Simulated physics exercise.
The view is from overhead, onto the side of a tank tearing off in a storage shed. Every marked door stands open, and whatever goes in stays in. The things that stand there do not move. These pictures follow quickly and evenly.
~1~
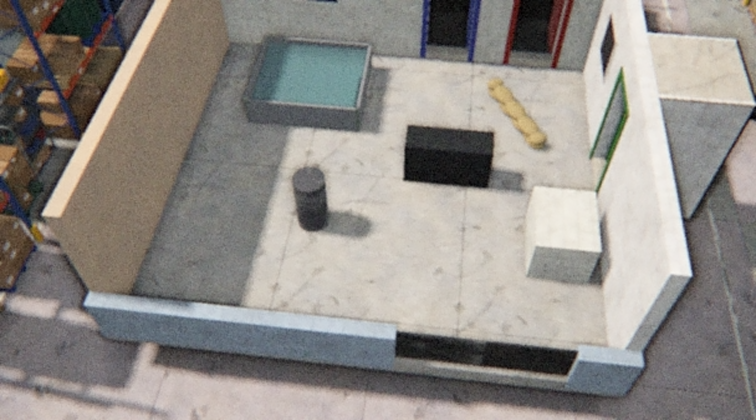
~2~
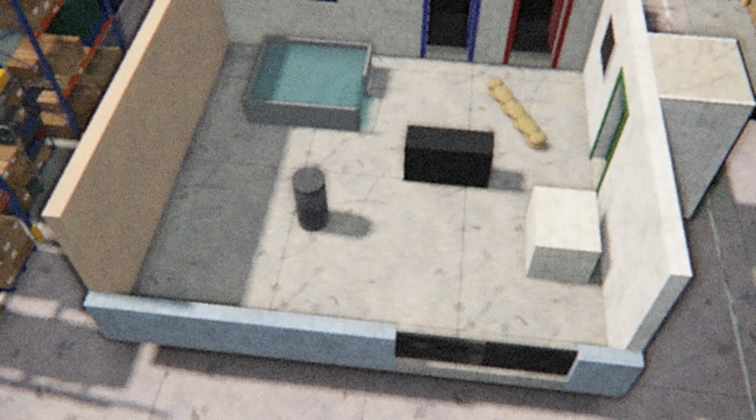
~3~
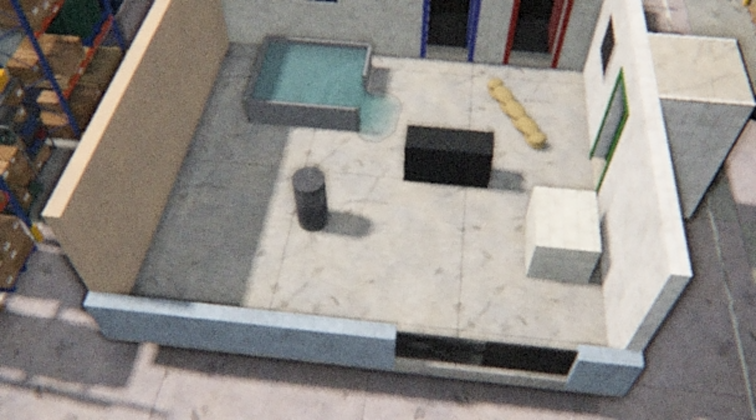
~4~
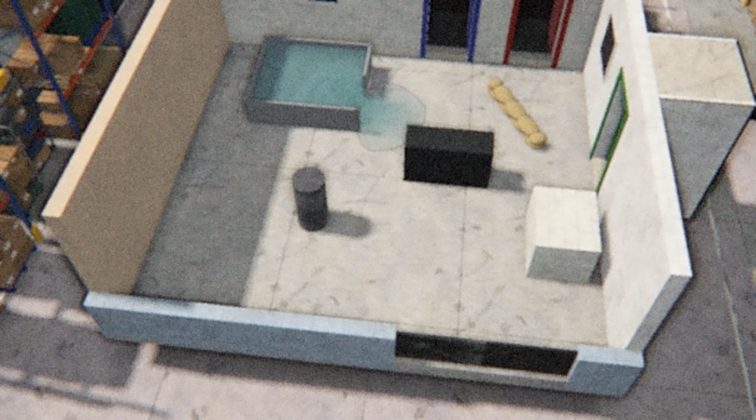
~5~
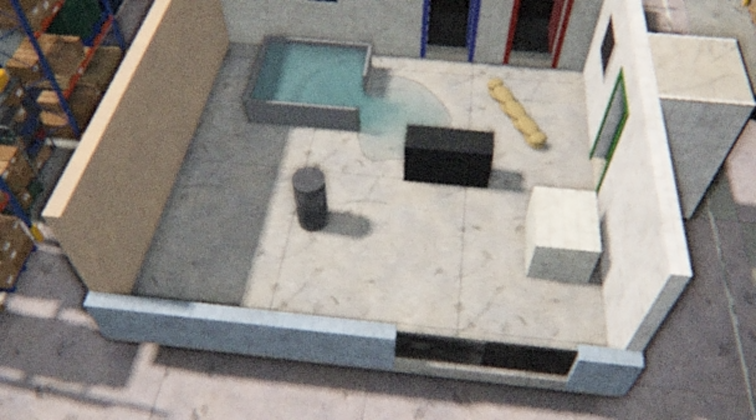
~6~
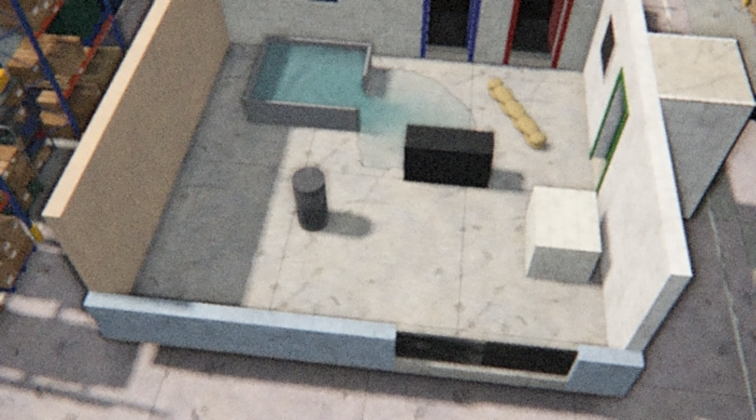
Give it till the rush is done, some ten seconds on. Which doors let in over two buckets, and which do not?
Result: The blue door receives no more than two buckets. The red door receives no more than two buckets. The green door receives more than two buckets.
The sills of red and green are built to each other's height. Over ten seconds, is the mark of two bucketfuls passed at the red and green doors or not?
The red door remains below the limit and the green door remains below the limit.
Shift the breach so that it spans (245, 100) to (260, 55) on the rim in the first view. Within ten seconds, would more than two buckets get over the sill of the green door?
My reading: The green door takes less.
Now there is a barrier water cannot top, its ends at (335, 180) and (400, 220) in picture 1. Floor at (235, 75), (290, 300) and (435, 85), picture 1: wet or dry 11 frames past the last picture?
First spared, then spared, then soaked.
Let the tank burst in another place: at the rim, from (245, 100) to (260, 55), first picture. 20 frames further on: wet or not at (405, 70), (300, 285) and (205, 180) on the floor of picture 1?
Point by point: Soaked; soaked; soaked.
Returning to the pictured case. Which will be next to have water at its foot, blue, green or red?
Answer: The blue one.
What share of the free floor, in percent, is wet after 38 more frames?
It should be close to 50 %.
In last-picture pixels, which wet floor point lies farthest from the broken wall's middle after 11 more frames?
Estimated pixel: (592, 211).
A moment on, water covers 15 % of the floor; the blue door wet at the sill, nothing in, the red door not reached, the green door not reached.
Next, water covers 25 % of the floor; the blue door wet at the sill, nothing in, the red door wet at the sill, nothing in, the green door wet at the sill, nothing in.
Then, water covers 30 % of the floor; the blue door wet at the sill, nothing in, the red door wet at the sill, nothing in, the green door over two buckets in.
Later, water covers 50 % of the floor; the blue door wet at the sill, nothing in, the red door wet at the sill, nothing in, the green door over two buckets in.
In the end, water covers 70 % of the floor; the blue door wet at the sill, nothing in, the red door wet at the sill, nothing in, the green door over two buckets in.
